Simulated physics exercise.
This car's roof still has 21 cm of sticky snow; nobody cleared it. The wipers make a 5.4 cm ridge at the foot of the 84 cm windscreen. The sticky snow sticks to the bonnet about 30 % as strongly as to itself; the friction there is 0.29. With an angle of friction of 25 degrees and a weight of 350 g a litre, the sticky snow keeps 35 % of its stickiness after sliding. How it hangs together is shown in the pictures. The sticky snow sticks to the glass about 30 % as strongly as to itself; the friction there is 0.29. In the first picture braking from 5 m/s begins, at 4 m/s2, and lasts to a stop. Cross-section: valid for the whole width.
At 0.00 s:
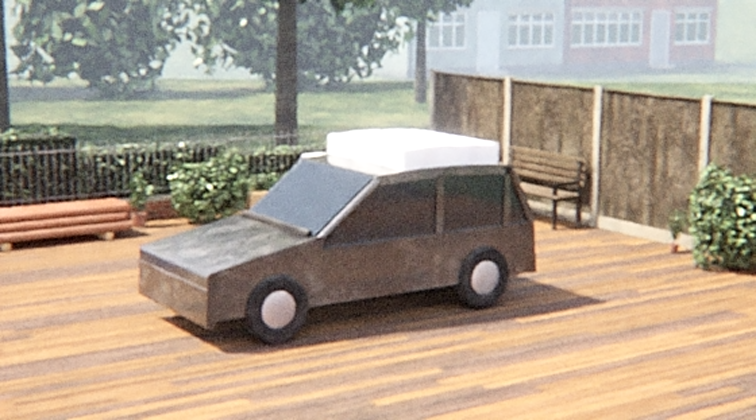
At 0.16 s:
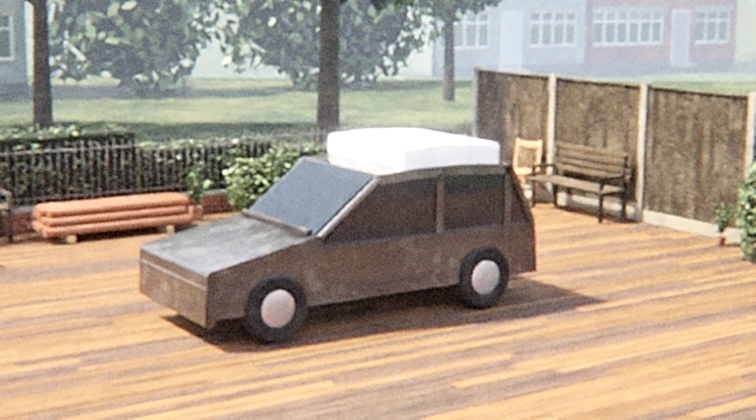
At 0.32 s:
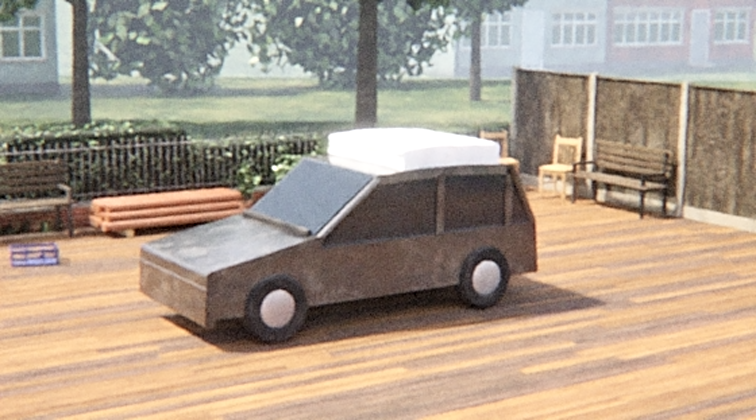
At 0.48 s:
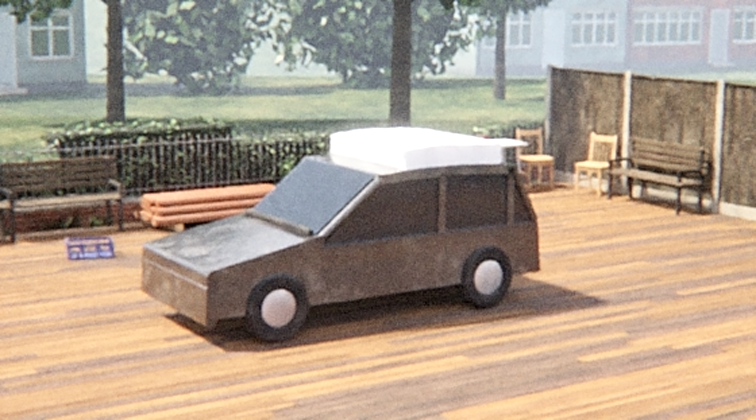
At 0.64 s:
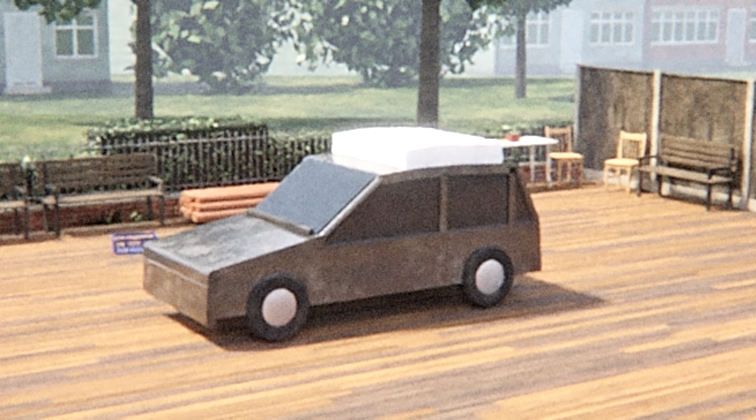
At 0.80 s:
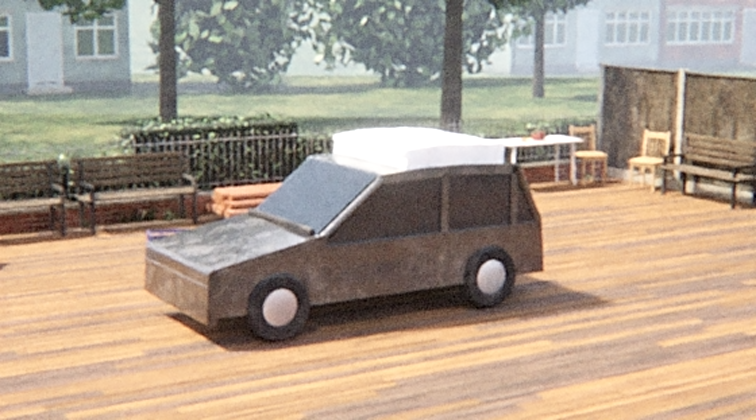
We see a dark, boxy car with a thick white slab of snow on its roof roll forward to the left across wooden decking, gradually slowing as benches and chairs slide rightward behind it, while the snow barely shifts.
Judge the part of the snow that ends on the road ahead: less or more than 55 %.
Outcome noted: Less than 55 in a hundred.
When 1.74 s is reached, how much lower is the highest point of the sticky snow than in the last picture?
About 0 centimetres.
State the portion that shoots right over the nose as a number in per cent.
Roughly 0 per cent.
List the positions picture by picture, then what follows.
In the first frame, leading edge of the sticky snow at (403, 168).
In the second frame, leading edge of the sticky snow at (403, 150).
In the third frame, leading edge of the sticky snow at (403, 153), its middle shifted 4 mm.
In the fourth frame, leading edge of the sticky snow at (405, 153), its middle shifted 7 mm.
In the fifth frame, leading edge of the sticky snow at (405, 153), its middle shifted 10 mm.
In the sixth frame, leading edge of the sticky snow at (406, 153), its middle shifted 1.5 cm.
After 1.23 s, all of the snow is on the roof, none on the glass, none on the bonnet and none has gone off the nose.
After 1.74 s, all of the snow is on the roof, none on the glass, none on the bonnet and none has gone off the nose.
After 2.24 s, all of the snow is on the roof, none on the glass, none on the bonnet and none has gone off the nose.
After 2.75 s, all of the snow is on the roof, none on the glass, none on the bonnet and none has gone off the nose.
After 3.60 s, at the end, all of the snow is on the roof, none on the glass, none on the bonnet and none has gone off the nose.
